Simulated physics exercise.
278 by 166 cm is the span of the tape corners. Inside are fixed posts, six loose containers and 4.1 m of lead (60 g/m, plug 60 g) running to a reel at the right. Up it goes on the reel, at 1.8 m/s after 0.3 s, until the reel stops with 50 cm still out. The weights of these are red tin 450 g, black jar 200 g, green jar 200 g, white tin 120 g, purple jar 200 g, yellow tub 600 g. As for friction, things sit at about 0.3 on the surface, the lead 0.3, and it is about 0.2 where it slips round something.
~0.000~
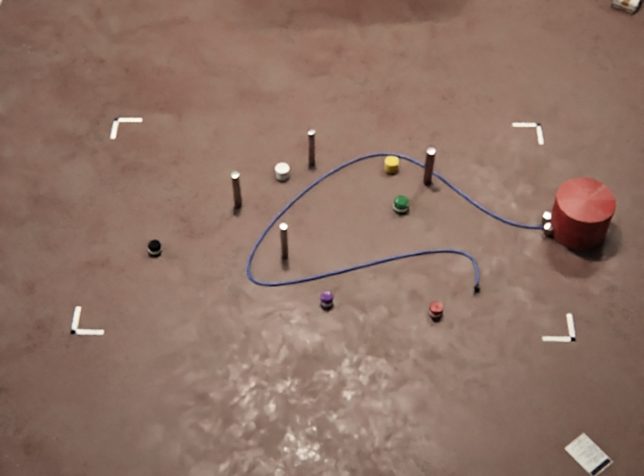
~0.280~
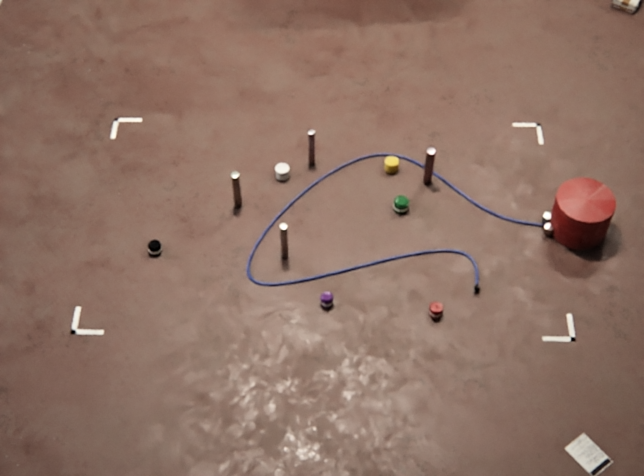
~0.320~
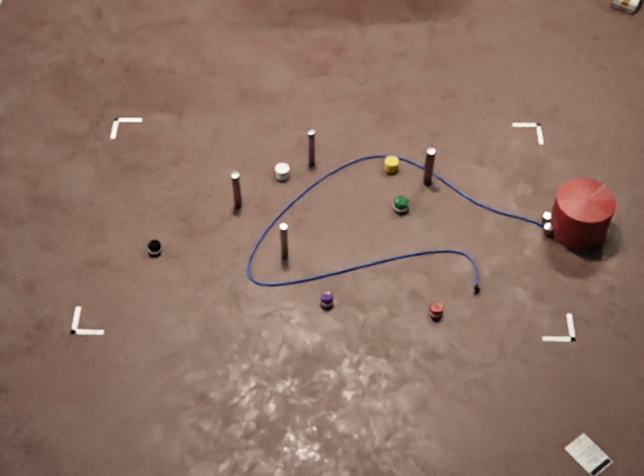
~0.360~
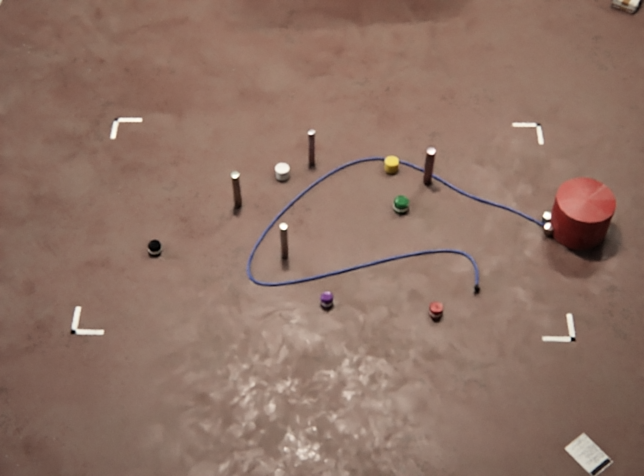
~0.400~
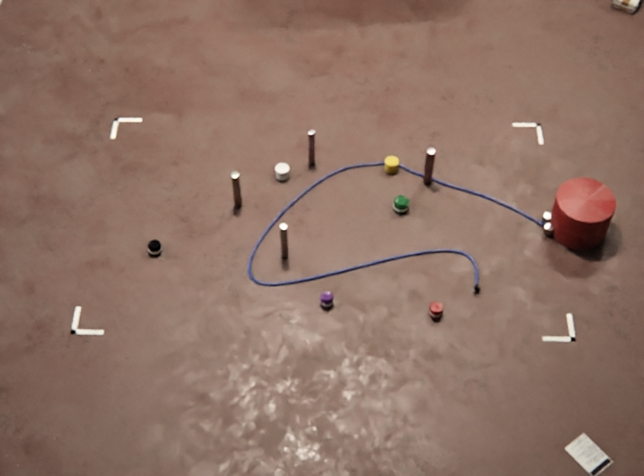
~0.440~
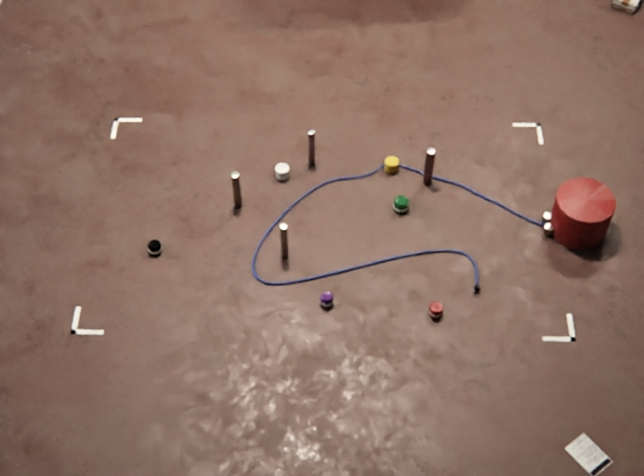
A brownish, smooth floor with white corner marks is seen from above at an angle, with a shiny patch toward the bottom. Four dark posts stand among small black, white, purple, yellow, green and red containers, while a blue lead loops from a red reel at the right. The lead slowly draws in toward the reel, its upper curve flattening against the yellow tub, as the camera stays still.
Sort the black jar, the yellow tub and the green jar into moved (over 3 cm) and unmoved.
Sorted: Black jar unmoved, yellow tub moved, green jar unmoved.
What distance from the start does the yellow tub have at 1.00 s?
About: Yellow tub 15 cm.
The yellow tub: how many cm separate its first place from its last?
Net shift, approx.: Yellow tub = 20 cm.
At 1.0 s, plug at (415, 276); yellow tub 15 cm off its start.
At 1.5 s, plug at (265, 235); yellow tub 20 cm off its start.
At 2.1 s, plug at (491, 128); yellow tub 21 cm off its start at (408, 183).
At 2.6 s, plug at (551, 251); yellow tub 21 cm off its start.
At 3.4 s, plug at (581, 193); yellow tub 21 cm off its start at (408, 183), green jar 0 cm off its start at (402, 200), black jar 0 cm off its start at (154, 244).
